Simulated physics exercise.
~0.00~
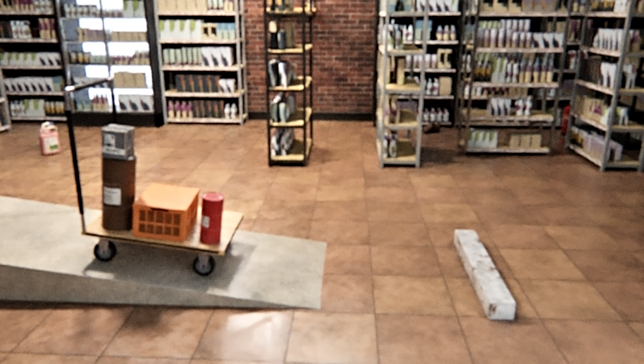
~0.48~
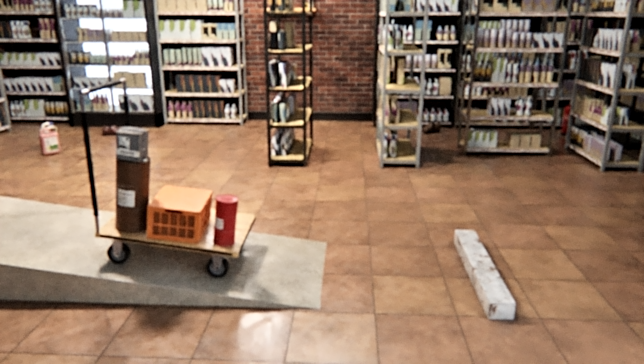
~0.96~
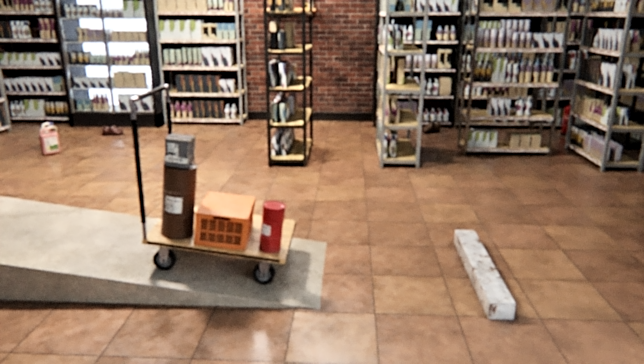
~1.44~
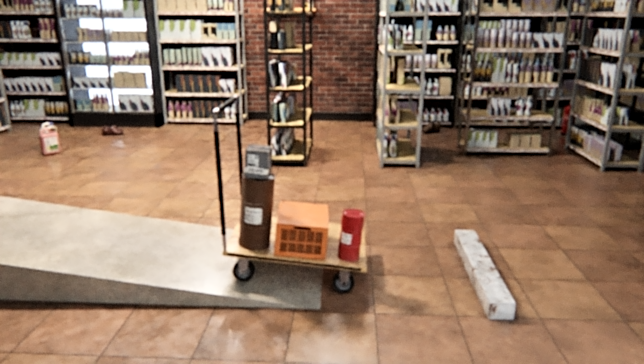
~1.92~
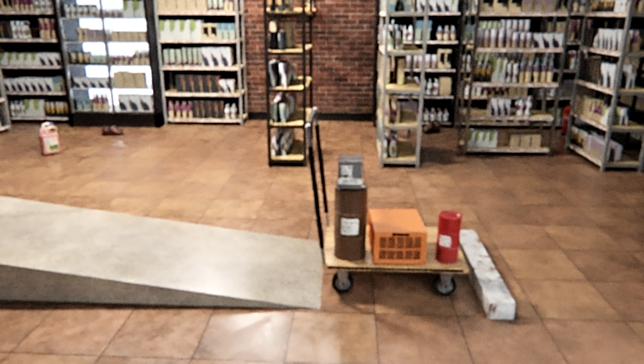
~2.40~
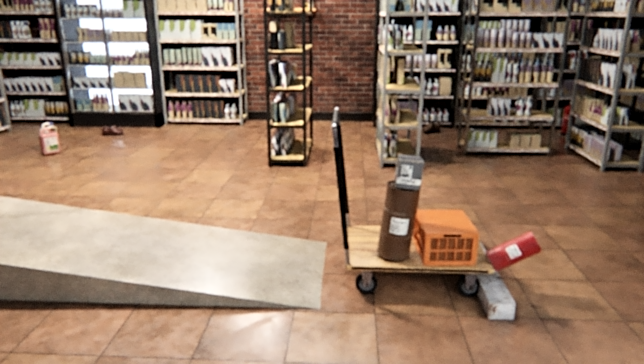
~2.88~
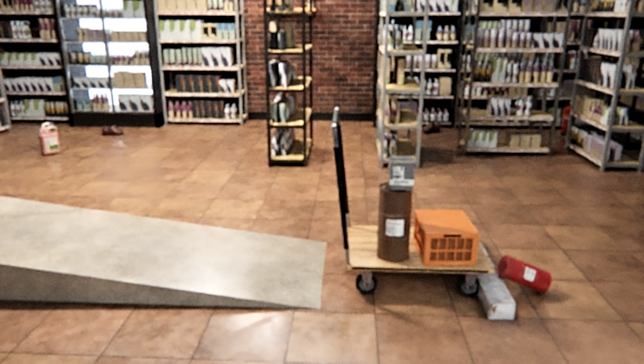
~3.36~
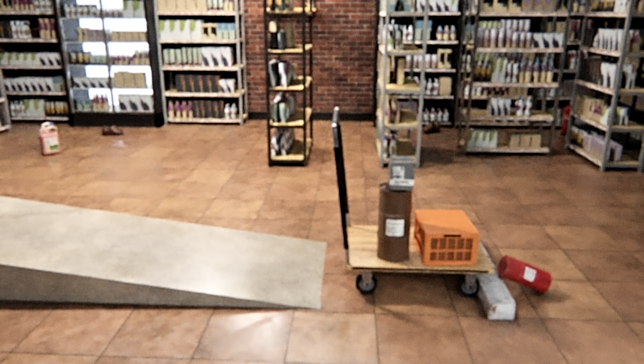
The clip shows a trolley carrying a brown canister, grey parcel, orange crate and red canister rolling right down a ramp and across tiles to a kerb, where it stops; the red canister tips off onto the floor, while the other items shift but remain aboard.
